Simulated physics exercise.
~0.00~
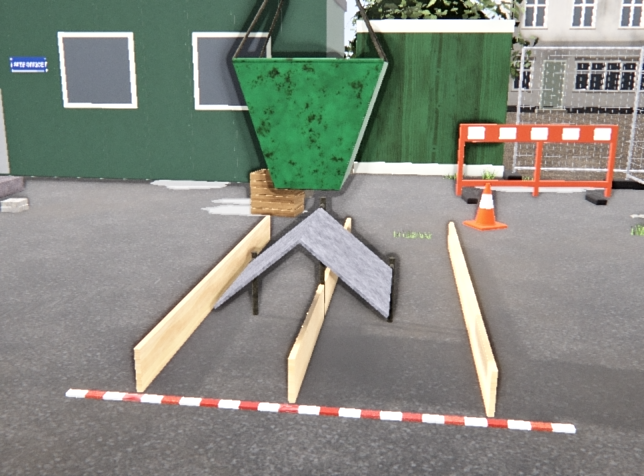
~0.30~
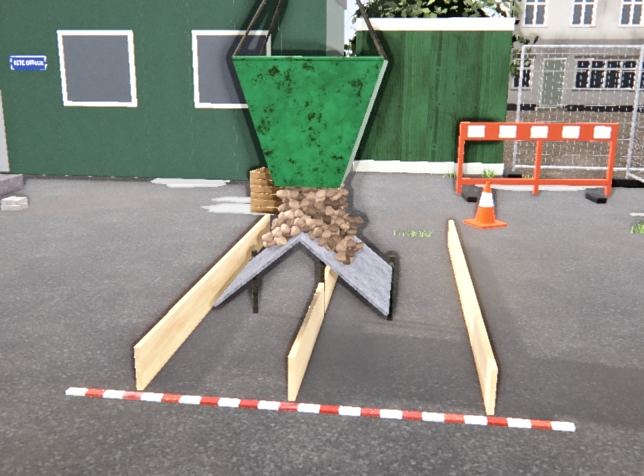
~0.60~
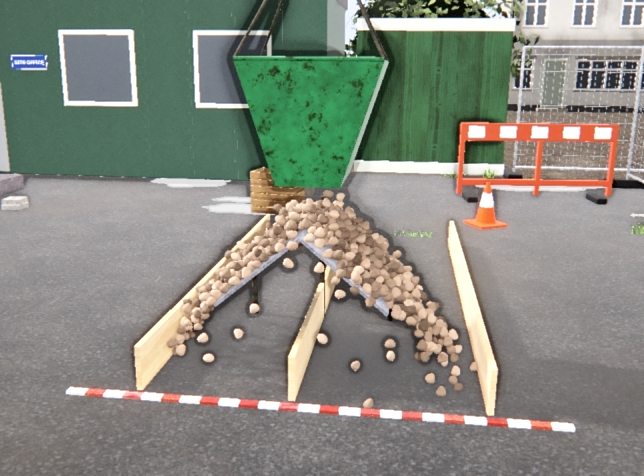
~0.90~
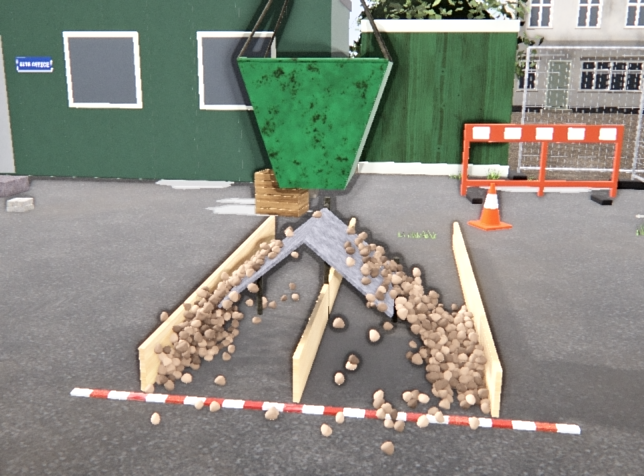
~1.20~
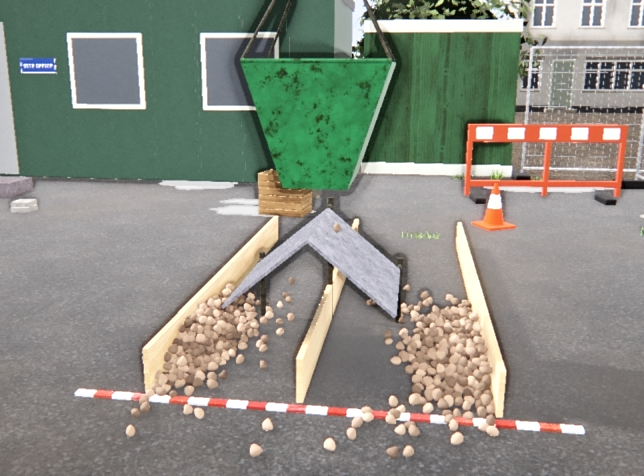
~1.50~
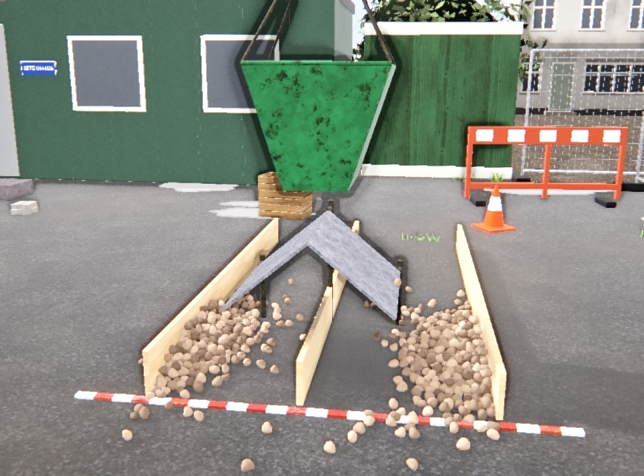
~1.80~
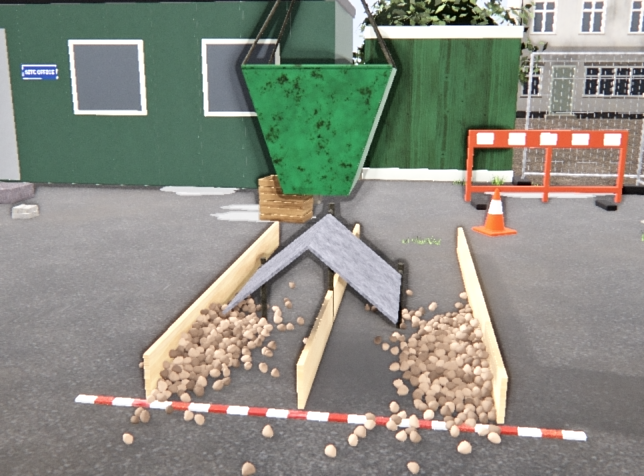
Brown stones dropping from a green skip onto a grey peaked slope, sliding both ways and settling in two heaps, the right larger.
